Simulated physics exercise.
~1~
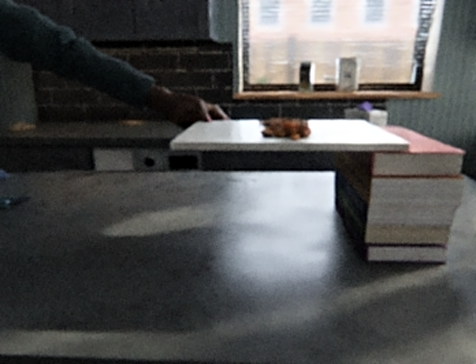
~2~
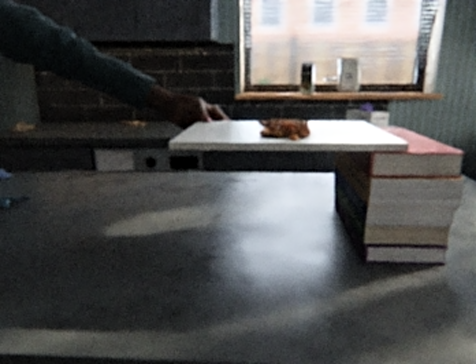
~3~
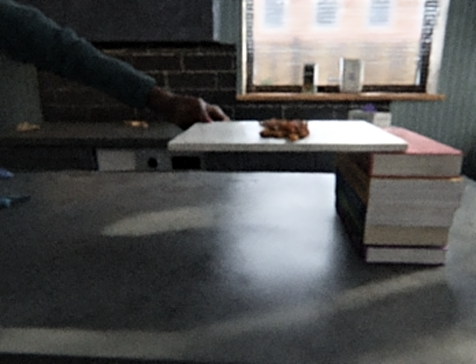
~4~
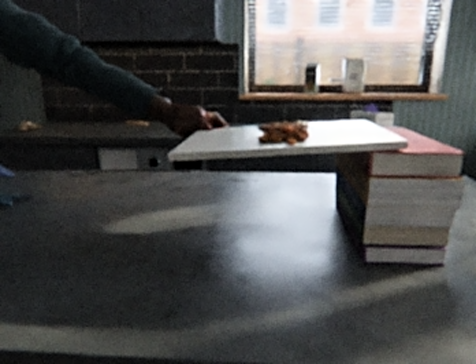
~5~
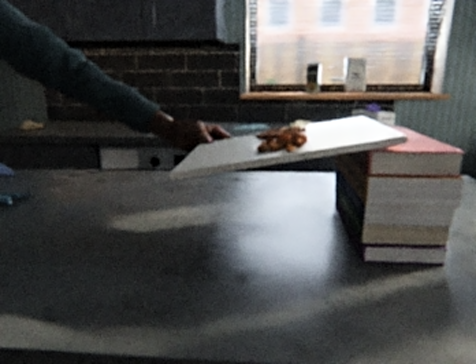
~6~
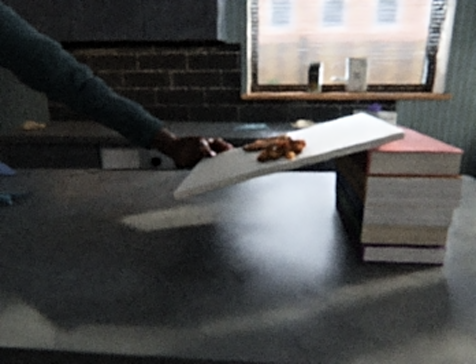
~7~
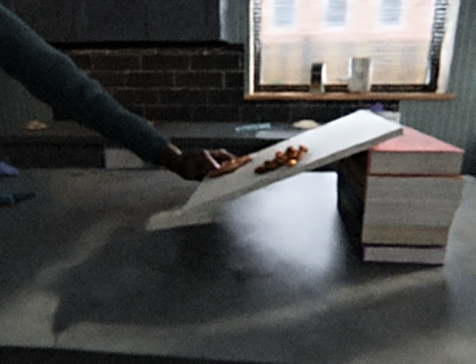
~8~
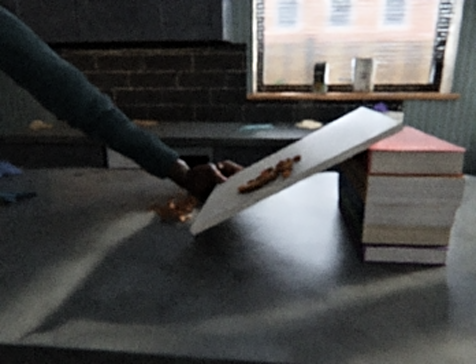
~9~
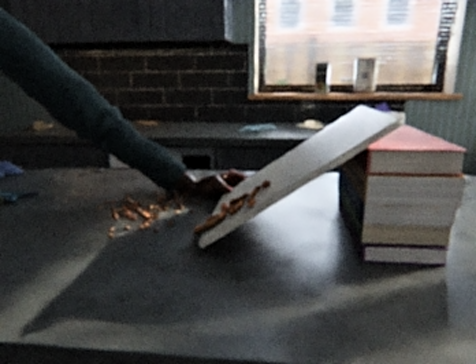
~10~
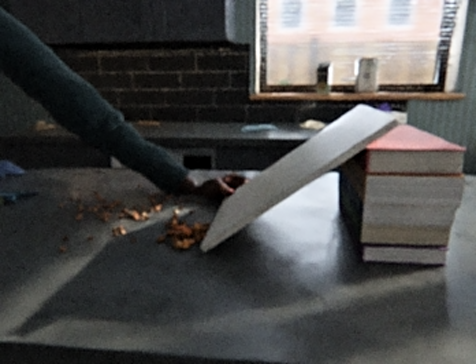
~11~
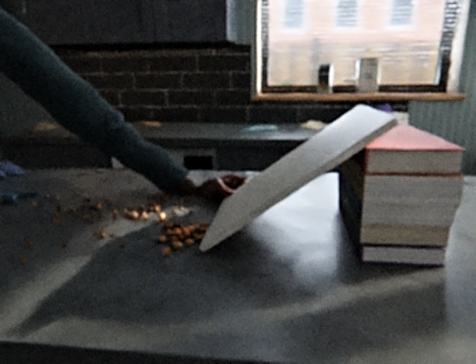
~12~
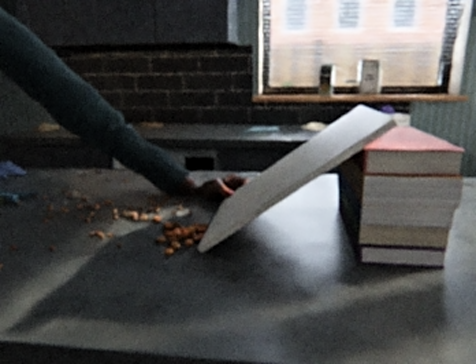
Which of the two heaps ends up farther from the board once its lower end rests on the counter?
The back heap ends up farther away, scattered out to the left across the counter, while the front heap stays mostly at the foot of the board.
White board propped on stacked books tilting as a hand lowers its left end, two small heaps sliding off onto the counter.
